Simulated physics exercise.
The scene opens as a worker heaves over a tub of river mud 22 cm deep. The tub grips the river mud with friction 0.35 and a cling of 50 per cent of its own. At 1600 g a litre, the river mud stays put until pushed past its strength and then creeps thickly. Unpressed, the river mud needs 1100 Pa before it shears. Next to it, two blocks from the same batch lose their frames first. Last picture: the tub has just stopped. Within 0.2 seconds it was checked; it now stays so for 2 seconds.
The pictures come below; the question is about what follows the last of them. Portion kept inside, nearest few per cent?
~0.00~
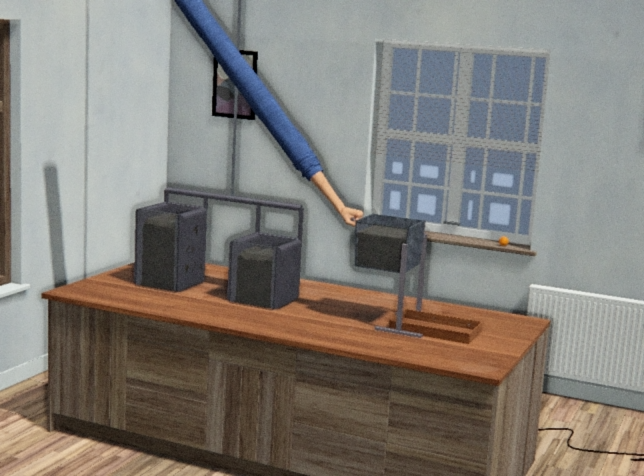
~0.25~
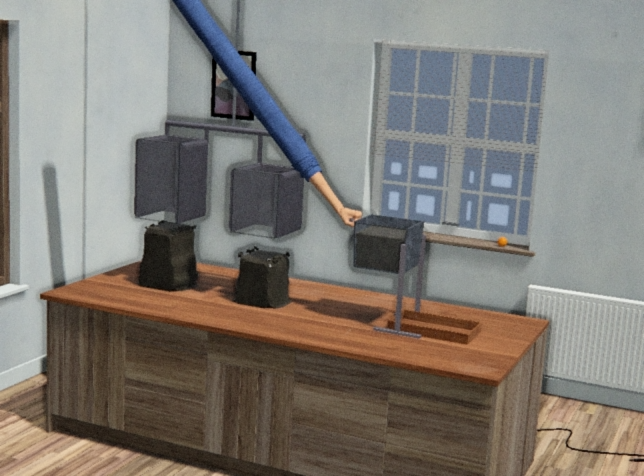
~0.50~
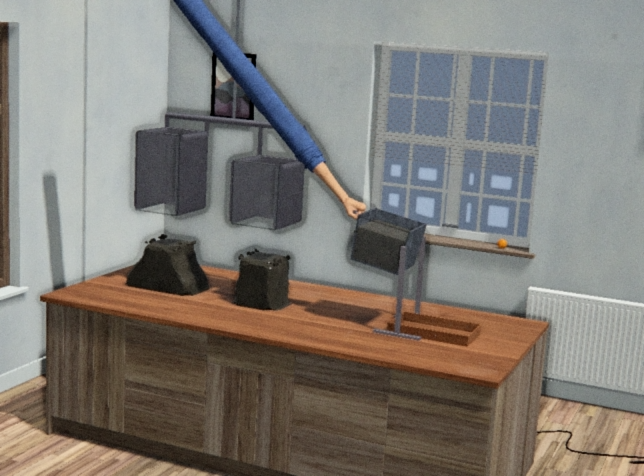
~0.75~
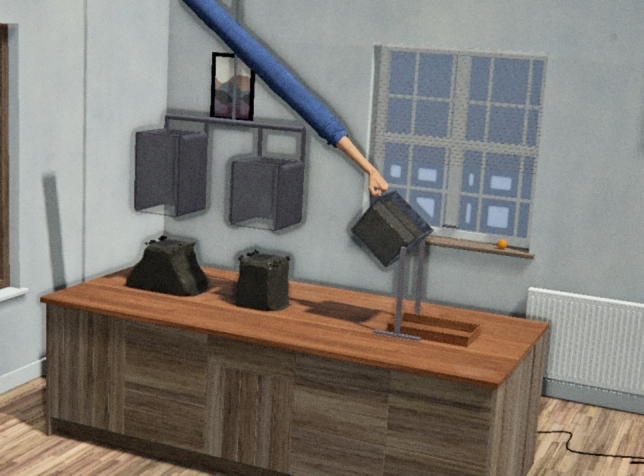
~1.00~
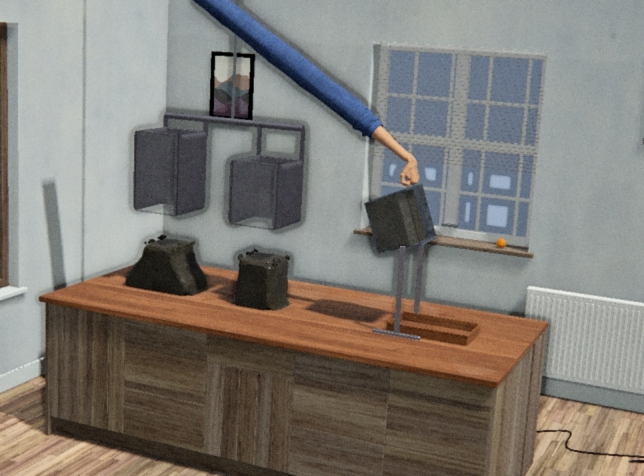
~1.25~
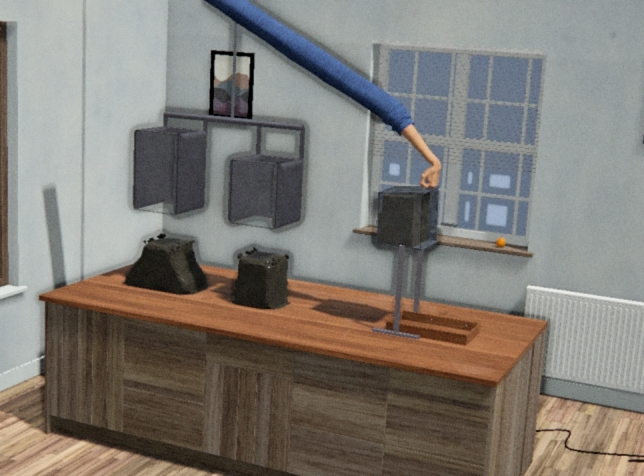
Near 100 %.
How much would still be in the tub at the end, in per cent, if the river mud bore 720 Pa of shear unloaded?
In that case close to 50 in a hundred.
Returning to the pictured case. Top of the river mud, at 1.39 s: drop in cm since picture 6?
Around 2 cm below its level in the last picture.
By 1.39 s, the tub is at 88 degrees and holds 100 %.
By 1.56 s, the tub is at 88 degrees and holds 100 %.
By 1.73 s, the tub is at 88 degrees and holds 100 %.
By 1.90 s, the tub is at 88 degrees and holds 100 %.
By 3.25 s, at the end, the tub is at 88 degrees and holds 100 %.
